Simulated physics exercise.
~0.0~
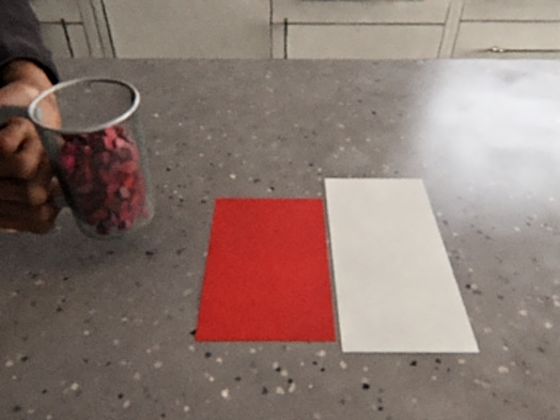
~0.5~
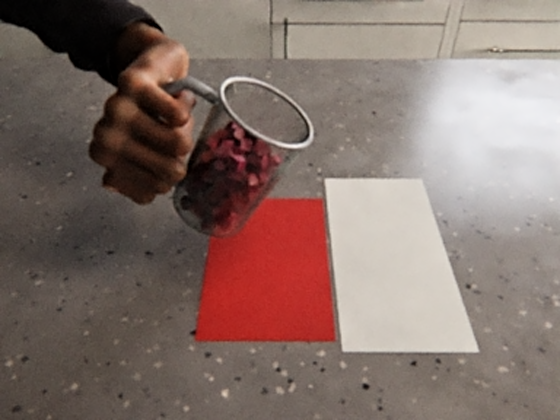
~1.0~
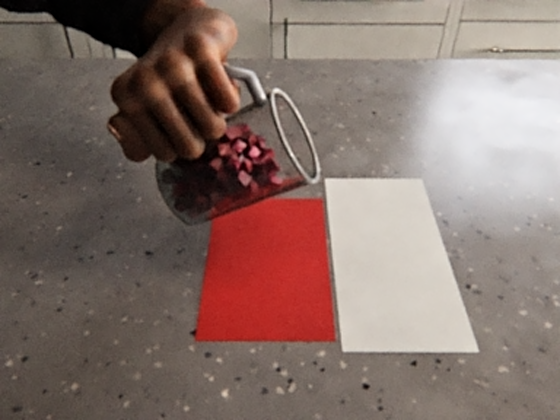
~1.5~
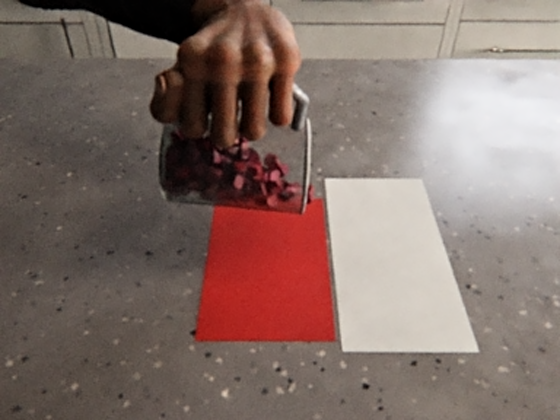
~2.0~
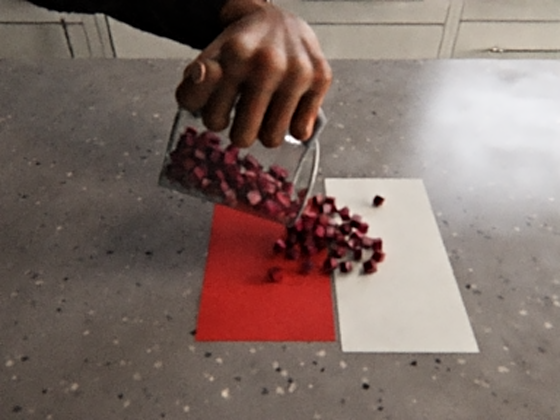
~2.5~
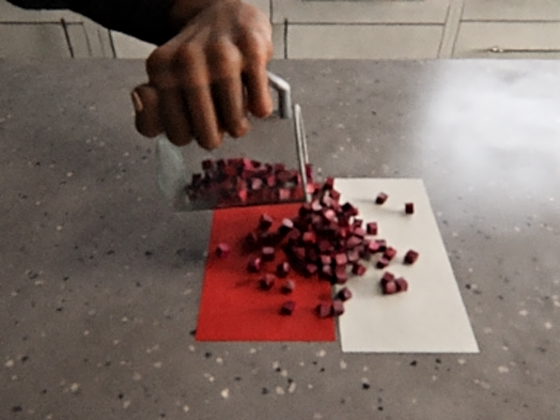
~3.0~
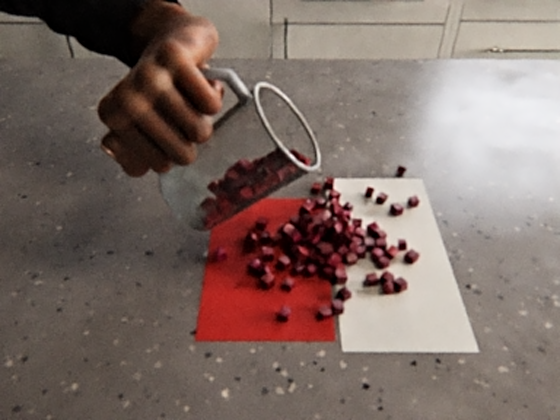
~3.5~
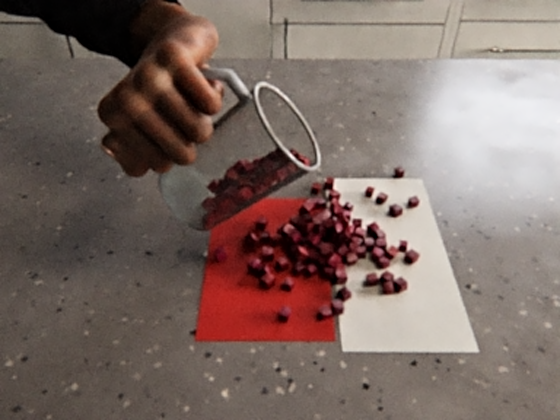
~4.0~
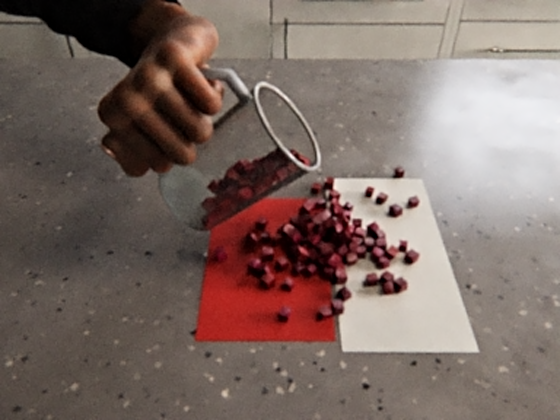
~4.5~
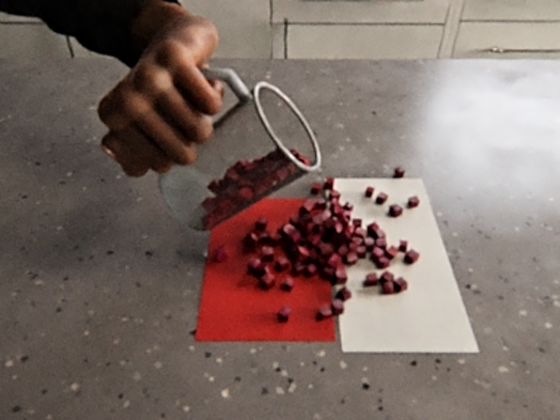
The video shows a hand carrying a clear cup of dark red beetroot cubes rightward over a speckled table, tipping it so many cubes spill across adjoining red and white mats, then tilting it partly back and holding it still with some cubes left inside.
